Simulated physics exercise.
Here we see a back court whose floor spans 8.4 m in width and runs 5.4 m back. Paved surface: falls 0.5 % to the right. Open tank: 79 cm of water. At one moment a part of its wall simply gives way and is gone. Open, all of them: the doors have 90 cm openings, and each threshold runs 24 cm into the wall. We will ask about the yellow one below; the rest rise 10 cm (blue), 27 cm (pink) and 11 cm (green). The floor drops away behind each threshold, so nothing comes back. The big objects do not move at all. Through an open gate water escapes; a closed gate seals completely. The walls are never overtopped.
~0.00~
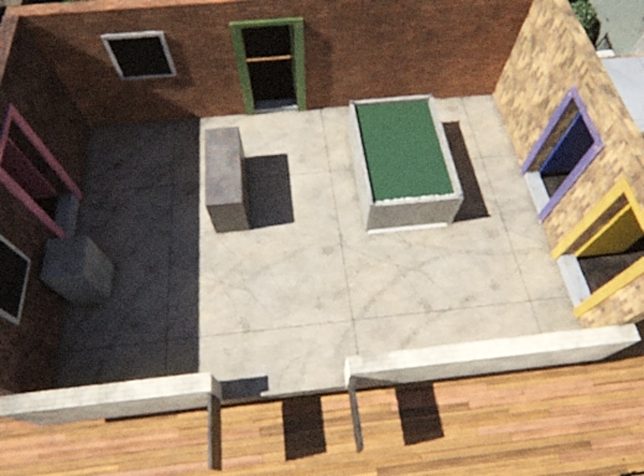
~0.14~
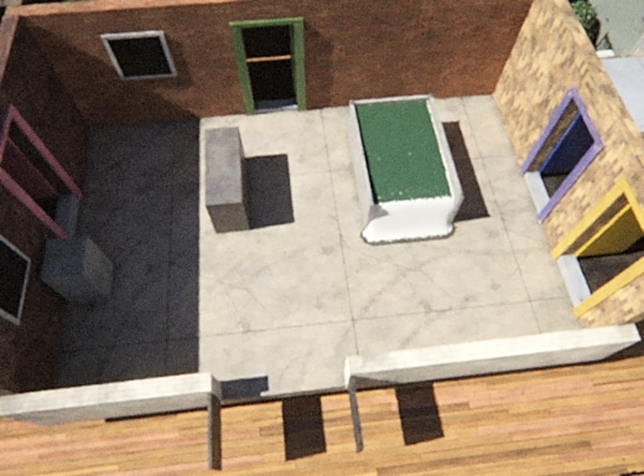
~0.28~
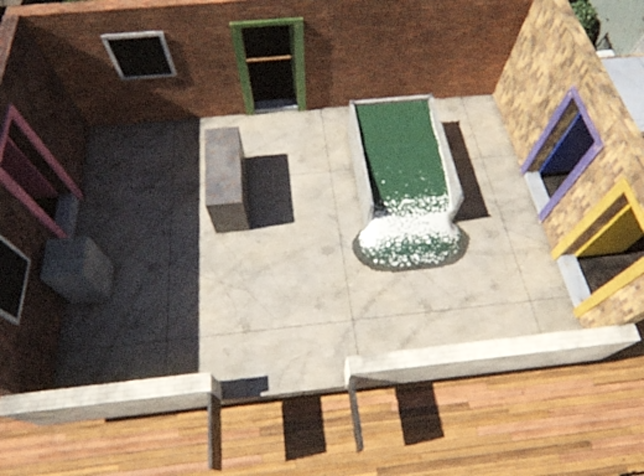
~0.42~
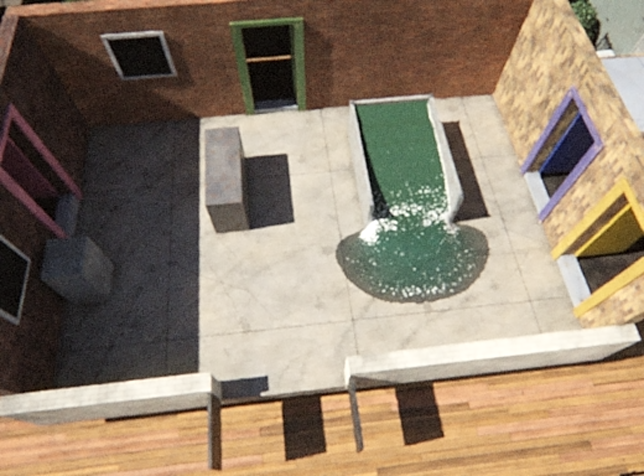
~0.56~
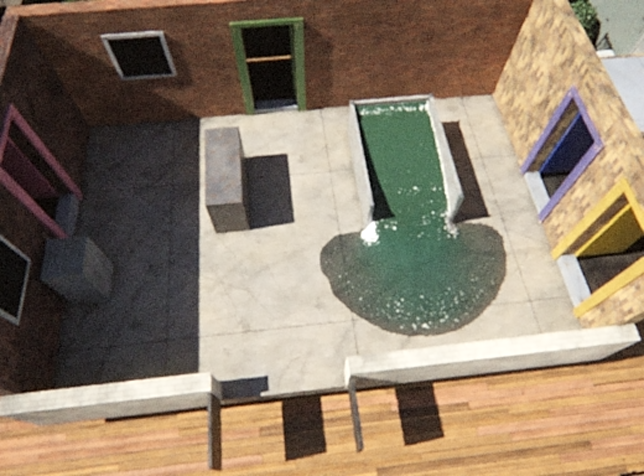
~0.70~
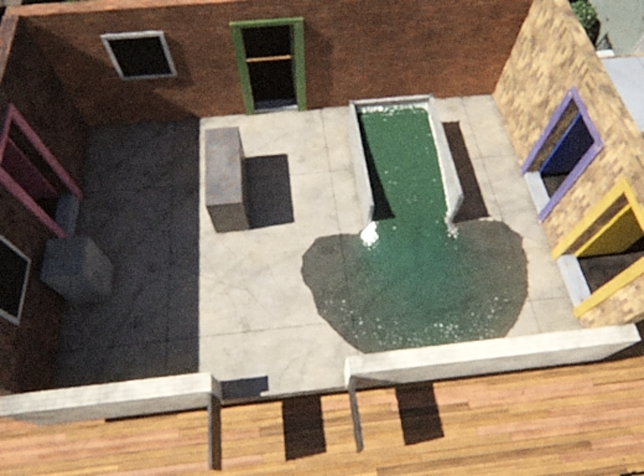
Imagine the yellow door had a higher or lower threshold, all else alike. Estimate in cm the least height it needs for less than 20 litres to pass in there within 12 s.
I would say 21 cm.
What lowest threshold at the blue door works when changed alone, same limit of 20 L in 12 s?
Blue: Roughly 6.5 cm.
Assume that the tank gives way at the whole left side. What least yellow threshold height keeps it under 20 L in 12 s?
Minimum height: Approx. 8.0 cm.
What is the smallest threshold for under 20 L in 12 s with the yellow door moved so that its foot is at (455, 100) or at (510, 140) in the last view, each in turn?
Roughly 15 cm for the first and 10.5 cm for the second.
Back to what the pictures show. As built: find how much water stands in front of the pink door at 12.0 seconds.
It stands about 5.5 centimetres deep.
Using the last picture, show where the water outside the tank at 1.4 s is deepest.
Look close to (439, 359).
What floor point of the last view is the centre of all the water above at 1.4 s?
Centre of the water: Approx. (409, 236) px.
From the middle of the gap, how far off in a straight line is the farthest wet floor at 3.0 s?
Near 6.0 metres, give or take.
After 1.4 s water covers 25 % of the floor, deepest (43 cm) near (439, 359); 6 cm at the yellow door, 0 litres in over its 18 cm threshold.
After 3.0 s water covers 40 % of the floor, deepest (35 cm) near (581, 342); 26 cm at the yellow door, 18 litres in over its 18 cm threshold.
After 12.0 s water covers 100 % of the floor, deepest (10 cm) near (581, 342); 7 cm at the yellow door, 40 litres in over its 18 cm threshold.
At the yellow door as built, the water arrived by 1.1 s and peaked near 26 cm at 3.0 s.
Run again over the same 12 s with other heights there, 33 litres in over 19 cm, 7 litres over 25.5 cm. The limit of 20 litres is kept from about 21 cm up.
